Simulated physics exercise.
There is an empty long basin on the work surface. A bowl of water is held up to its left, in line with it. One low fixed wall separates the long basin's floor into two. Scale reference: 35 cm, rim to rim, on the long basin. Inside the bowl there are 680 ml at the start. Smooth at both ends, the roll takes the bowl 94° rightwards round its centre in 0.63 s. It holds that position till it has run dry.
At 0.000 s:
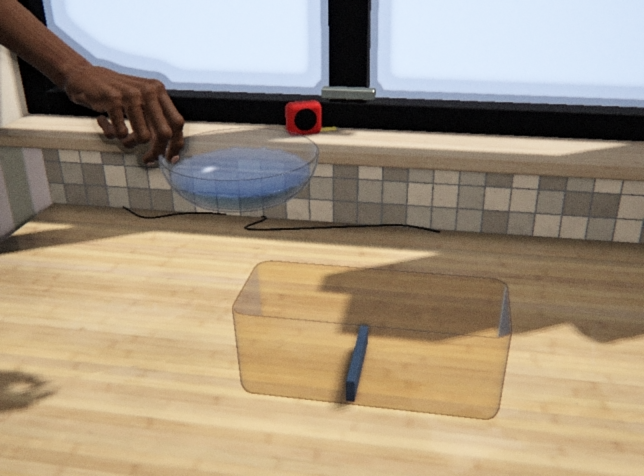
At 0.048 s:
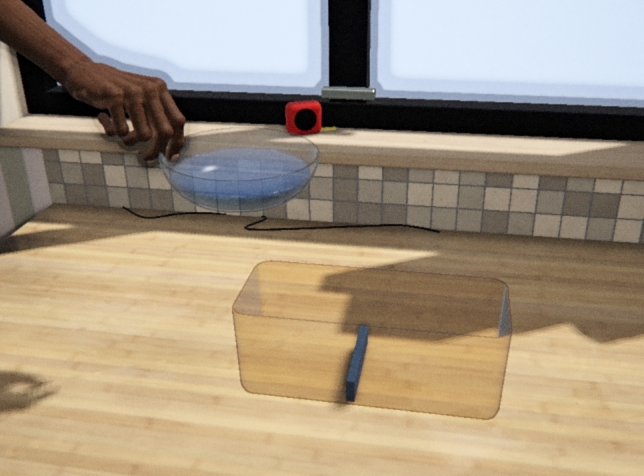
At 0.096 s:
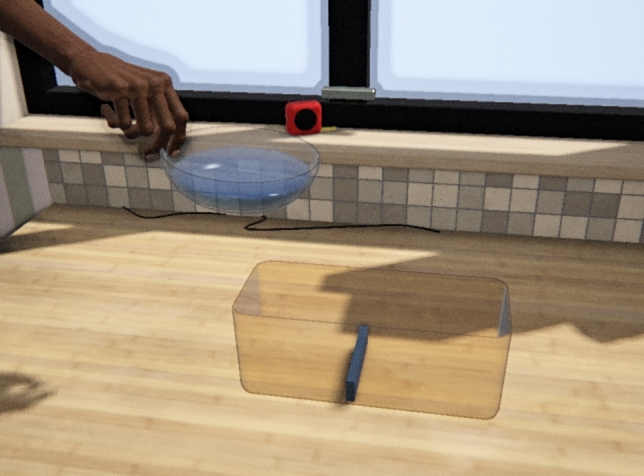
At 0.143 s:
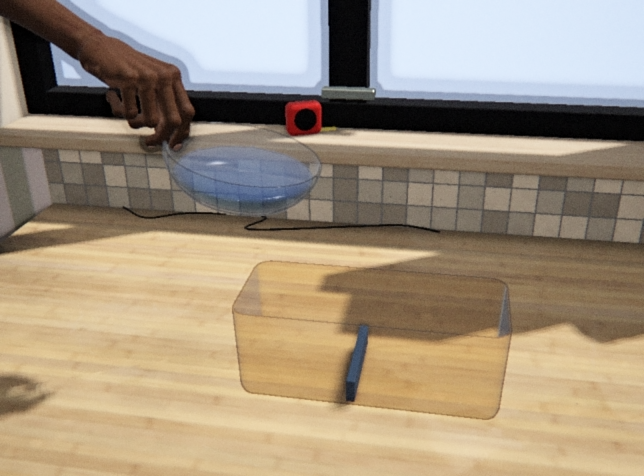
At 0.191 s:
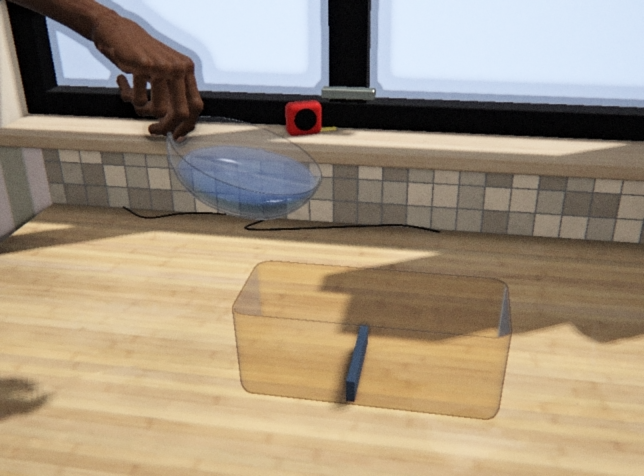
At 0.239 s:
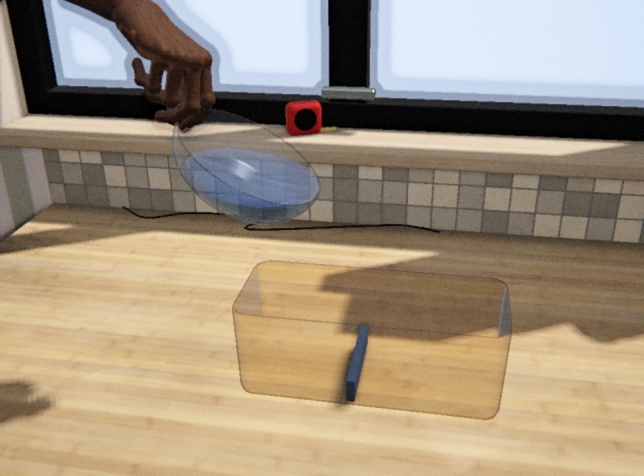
A dark-skinned hand at the upper left tilts a clear glass bowl of blue liquid gradually to the right, lifting its left rim while the liquid shifts toward the lower right side. Below, on a sunlit pale wooden counter seen from slightly above, sits a clear rectangular container with a small blue object. Behind are grey and beige tiles, a black cord, and a red item on the windowsill, and the camera stays still.
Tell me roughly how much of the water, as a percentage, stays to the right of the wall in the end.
Around 50 per cent stays on the right.
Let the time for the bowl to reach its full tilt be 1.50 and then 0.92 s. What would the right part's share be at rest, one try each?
Respectively about 60 and 50 percent.
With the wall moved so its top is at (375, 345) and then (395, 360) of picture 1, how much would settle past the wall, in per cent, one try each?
Some 15 in a hundred, then some 20 in a hundred.
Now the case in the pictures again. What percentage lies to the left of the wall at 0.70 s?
Reading: Approx. 42 per cent.
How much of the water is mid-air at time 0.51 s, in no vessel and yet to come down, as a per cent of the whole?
My guess is roughly 52 %.
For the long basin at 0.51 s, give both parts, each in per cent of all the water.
Left side near 14, right side near 28.
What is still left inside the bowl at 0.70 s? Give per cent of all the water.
Roughly 0 per cent.
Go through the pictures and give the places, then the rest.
In the first picture, it leans 0°; its right rim is at (317, 157); the water meets the walls at (176, 164) and (311, 172); the long basin's rim runs from (245, 286) to (509, 309); the wall's top is at (358, 353).
In the second picture, it leans 1°; its right rim is at (317, 159); the water meets the walls at (176, 164) and (311, 173).
In the third picture, it leans 5°; its right rim is at (318, 165); the water meets the walls at (177, 161) and (312, 176).
In the fourth picture, it leans 12°; its right rim is at (319, 173); the water meets the walls at (179, 158) and (314, 180).
In the fifth picture, it leans 20°; its right rim is at (319, 184); the water meets the walls at (183, 155) and (315, 184).
In the sixth picture, it leans 30°; its right rim is at (317, 196); the water meets the walls at (189, 155) and (309, 186); 1 per cent is over the edge.
Then, 0.51 s in, the tilt is 85° and 5 per cent is still to pour, 14 is left of the wall and 28 right of it.
Then, 0.70 s in, the tilt is 94° and 0 per cent is still to pour, 41 is left of the wall and 55 right of it.
Then, 0.91 s in, the tilt is 94° and 0 per cent is still to pour, 46 is left of the wall and 51 right of it.
Then, 1.13 s in, the tilt is 94° and 0 per cent is still to pour, 48 is left of the wall and 50 right of it.
Finally, 48 per cent lies left of the wall, 50 right of it and 2 outside.
